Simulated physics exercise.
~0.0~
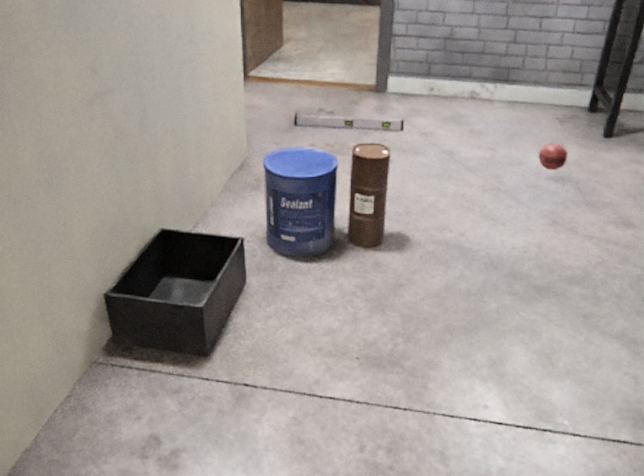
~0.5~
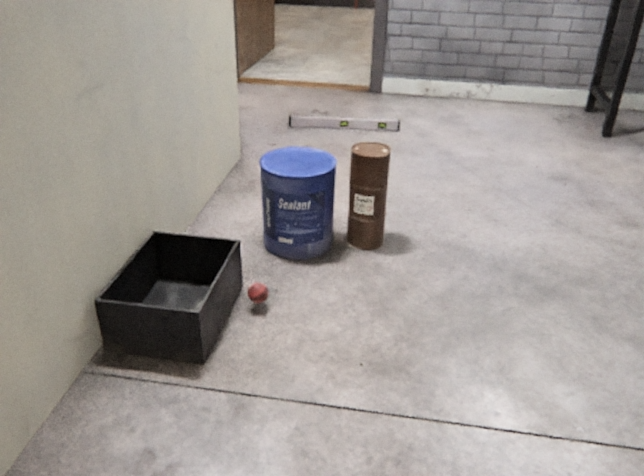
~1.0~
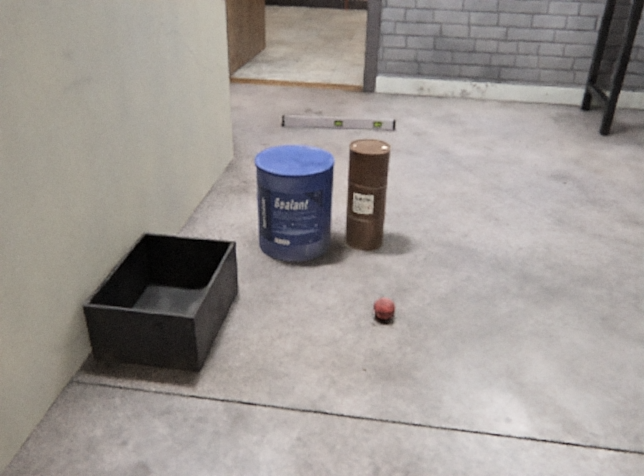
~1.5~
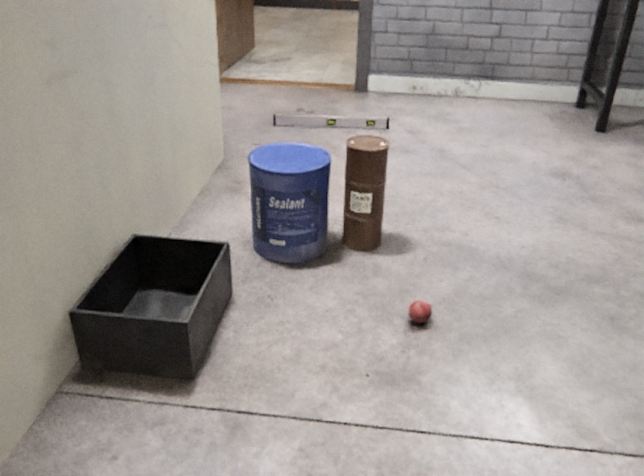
Red ball flying toward an empty black box, landing beside it, then rolling away right and ending outside on the floor.
